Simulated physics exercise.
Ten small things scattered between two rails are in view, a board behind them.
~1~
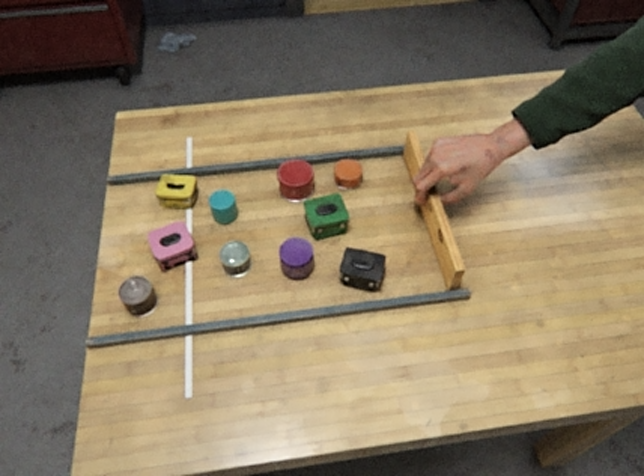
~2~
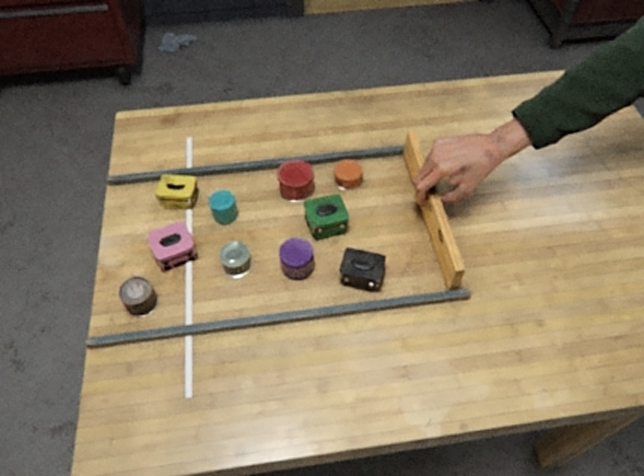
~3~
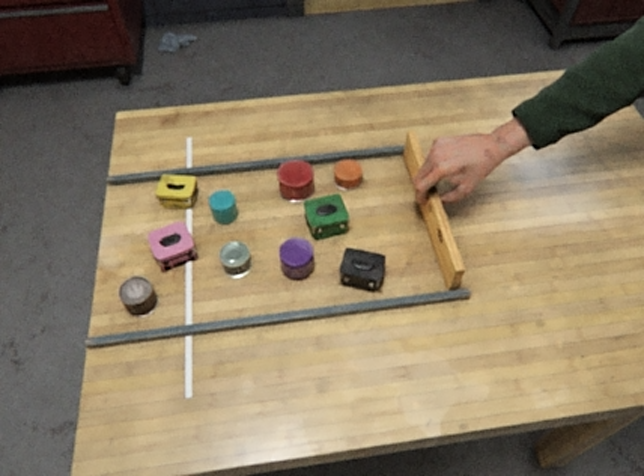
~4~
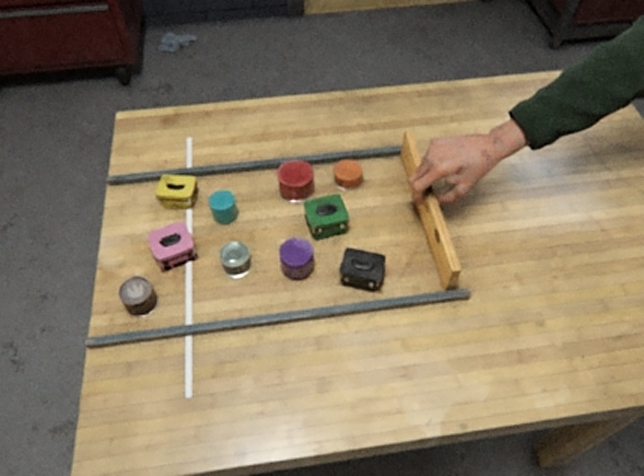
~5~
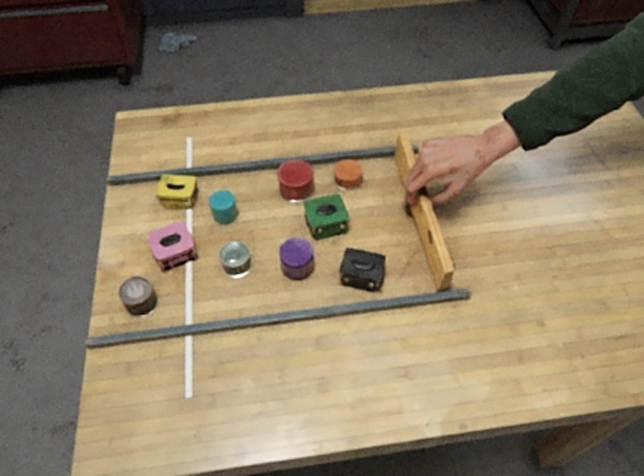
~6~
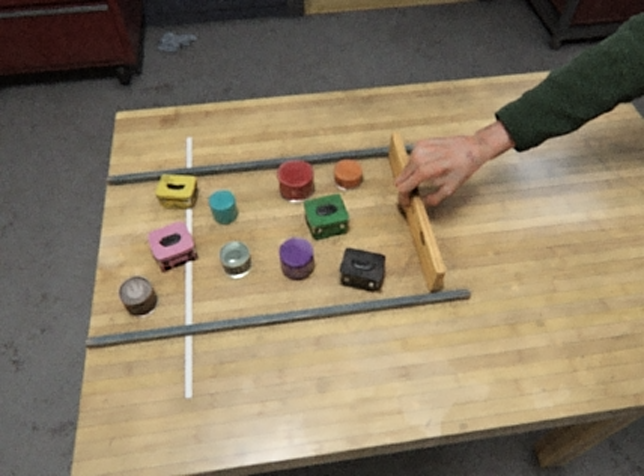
On a light wooden tabletop above a grey floor, seen from above at an angle by a still camera, two grey rails run left to right with a white strip crossing near the left. Between them sit small yellow, pink, green and black cases and round brown, turquoise, clear, purple, red and orange containers. A green-sleeved arm at right holds a wooden board, nearly still, then slides it slightly left while the objects stay put.
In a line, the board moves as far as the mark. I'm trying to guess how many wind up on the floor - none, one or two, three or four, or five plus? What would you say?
I would say none.
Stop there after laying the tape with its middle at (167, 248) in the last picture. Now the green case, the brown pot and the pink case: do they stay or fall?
Going in order, the green case keeps its spot, then the brown pot keeps its spot, then the pink case goes off the edge.
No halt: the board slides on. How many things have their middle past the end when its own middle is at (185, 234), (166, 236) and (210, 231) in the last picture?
Going through the three places, I get 0, 2 and 0.
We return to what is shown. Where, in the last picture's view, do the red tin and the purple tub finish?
First object about (142, 208); second object about (169, 274).
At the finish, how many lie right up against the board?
4 touch it.
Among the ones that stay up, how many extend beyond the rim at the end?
The count is 2.
A little later, none off yet; brown pot at rest near (139, 297); pink case at rest near (173, 246); yellow case at rest near (178, 192).
When it is over, the number that fall off is zero.
